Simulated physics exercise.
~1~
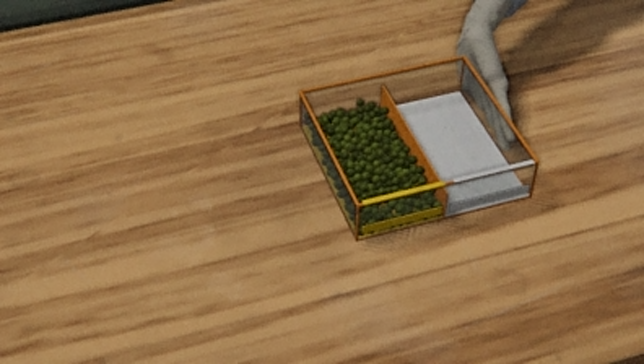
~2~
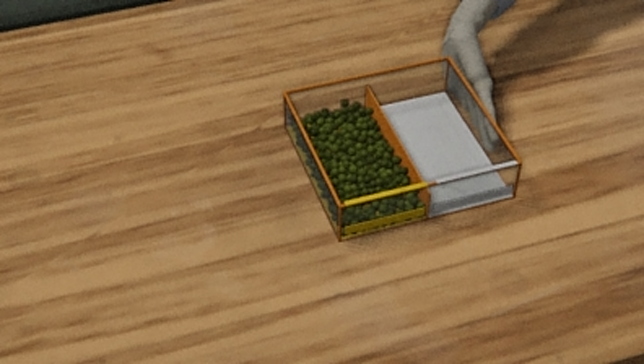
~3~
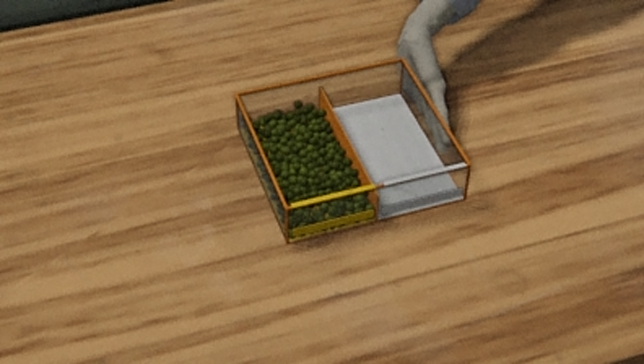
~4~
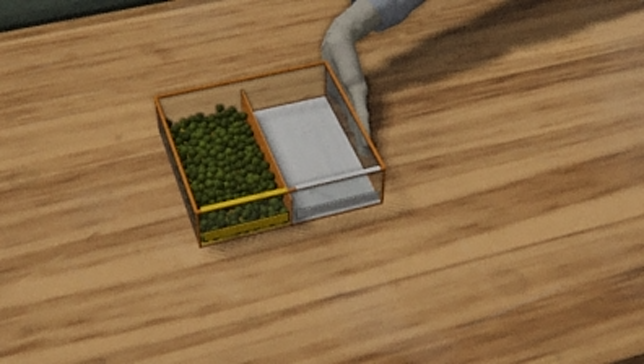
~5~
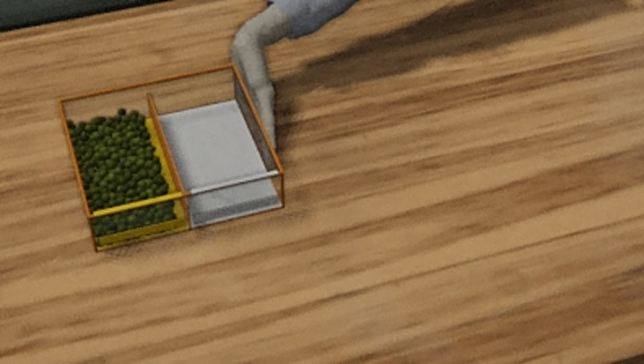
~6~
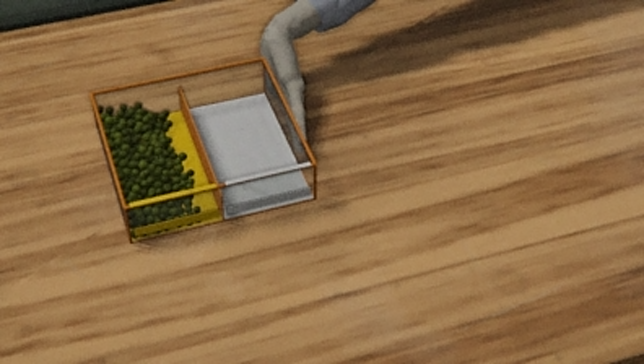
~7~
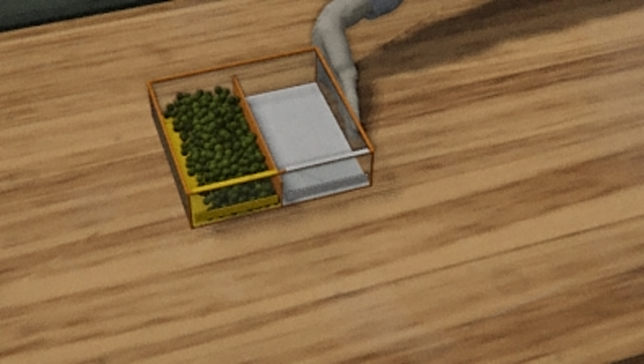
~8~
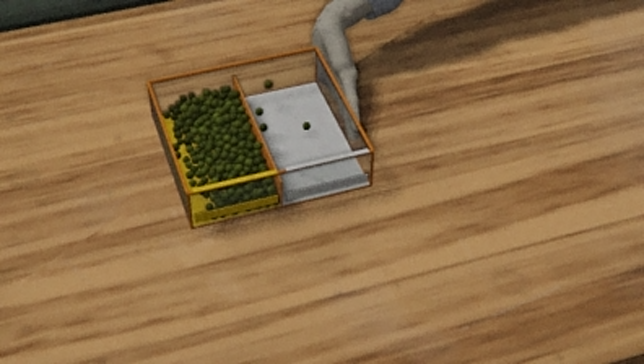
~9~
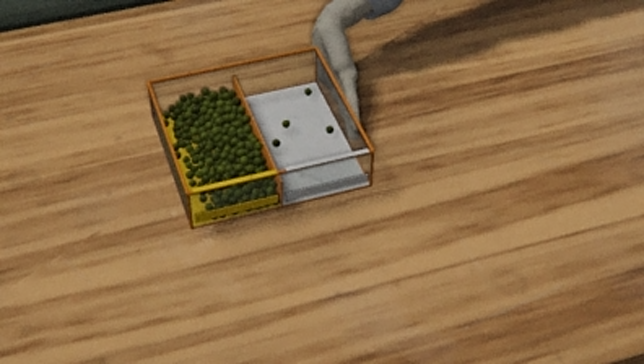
A divided tray half full of small green olives slid left across a wooden table, then back right as the olives shifted, and a few hopped the divider and came to rest scattered in the empty white side.
